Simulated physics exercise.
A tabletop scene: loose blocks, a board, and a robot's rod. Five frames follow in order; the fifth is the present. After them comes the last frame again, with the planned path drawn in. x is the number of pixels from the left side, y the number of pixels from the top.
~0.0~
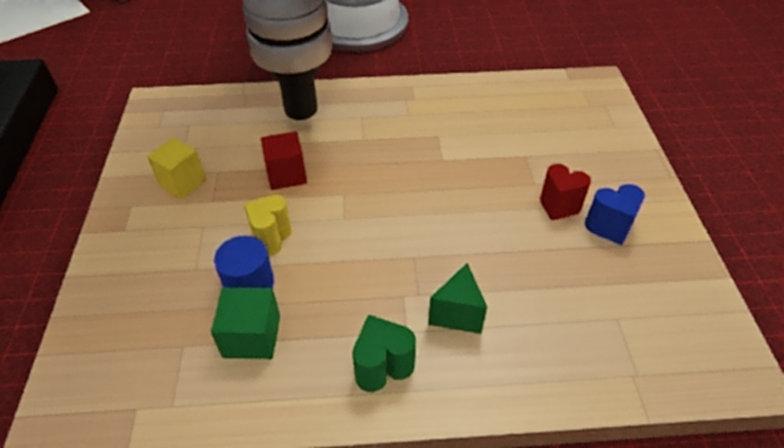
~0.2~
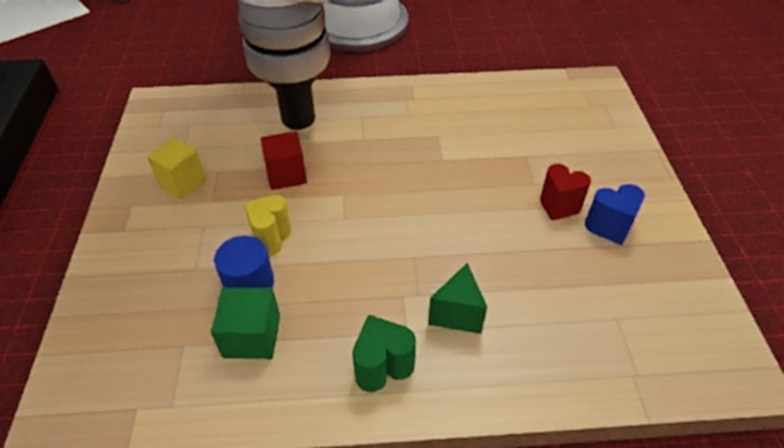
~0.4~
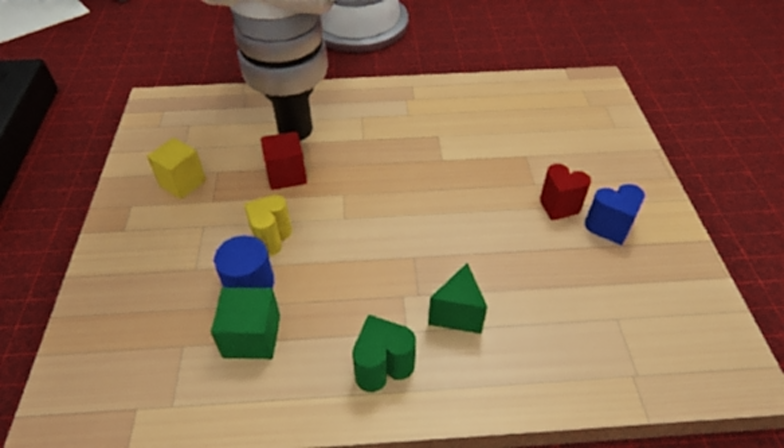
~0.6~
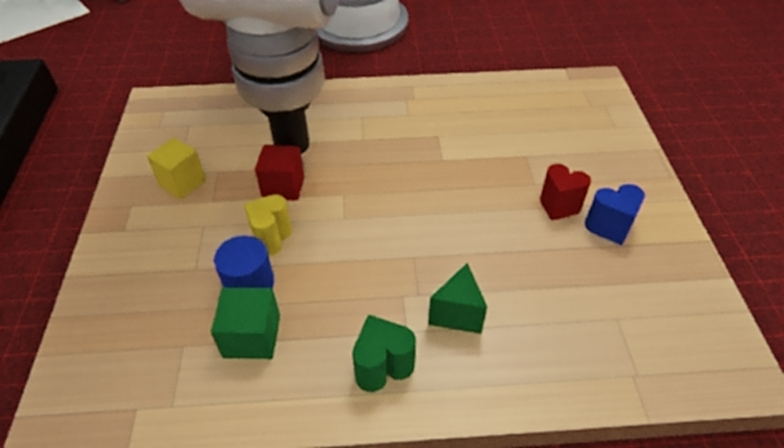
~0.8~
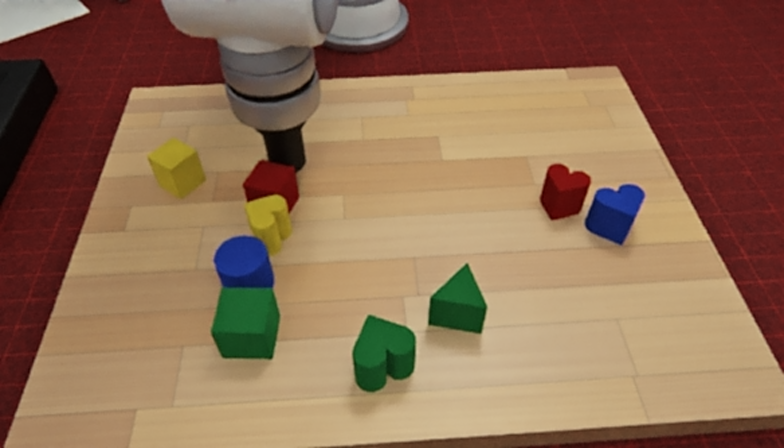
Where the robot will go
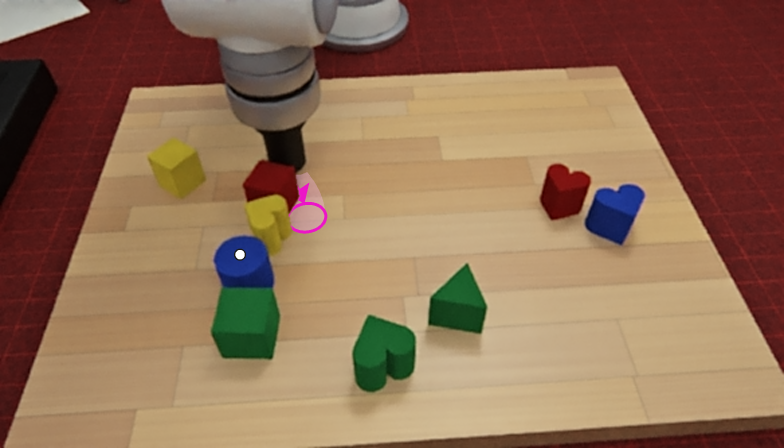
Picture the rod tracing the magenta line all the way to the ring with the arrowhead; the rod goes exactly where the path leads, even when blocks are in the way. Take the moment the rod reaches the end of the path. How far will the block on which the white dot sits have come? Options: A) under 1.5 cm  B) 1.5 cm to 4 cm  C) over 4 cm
My pick is B.
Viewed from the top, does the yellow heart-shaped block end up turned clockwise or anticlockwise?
It rotates clockwise.
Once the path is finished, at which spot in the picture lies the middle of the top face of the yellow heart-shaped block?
If I read the scene right, the answer is (246, 237).
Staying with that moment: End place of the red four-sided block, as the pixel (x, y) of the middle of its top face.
Roughly at (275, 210).
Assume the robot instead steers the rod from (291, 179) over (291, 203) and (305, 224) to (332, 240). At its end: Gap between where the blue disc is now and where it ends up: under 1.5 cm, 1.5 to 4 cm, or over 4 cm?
Its final spot will lie 1.5 to 4 cm from the current one.
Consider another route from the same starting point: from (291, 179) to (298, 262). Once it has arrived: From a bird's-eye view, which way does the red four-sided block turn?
My prediction: CW.
The line goes from (291, 179) via (299, 191) and (304, 203), ending at (307, 217); the dot is on the blue disc.
The first path, step by step. Halfway along, rod at (299, 182); blue disc at (234, 260); yellow heart-shaped block at (262, 223), turned 35° clockwise; red four-sided block at (274, 194).
At the end, rod at (304, 202); blue disc at (216, 272); green four-sided block at (240, 313), turned 10° anticlockwise; yellow heart-shaped block at (246, 237), turned 60° clockwise; red four-sided block at (273, 212), turned 20° clockwise.
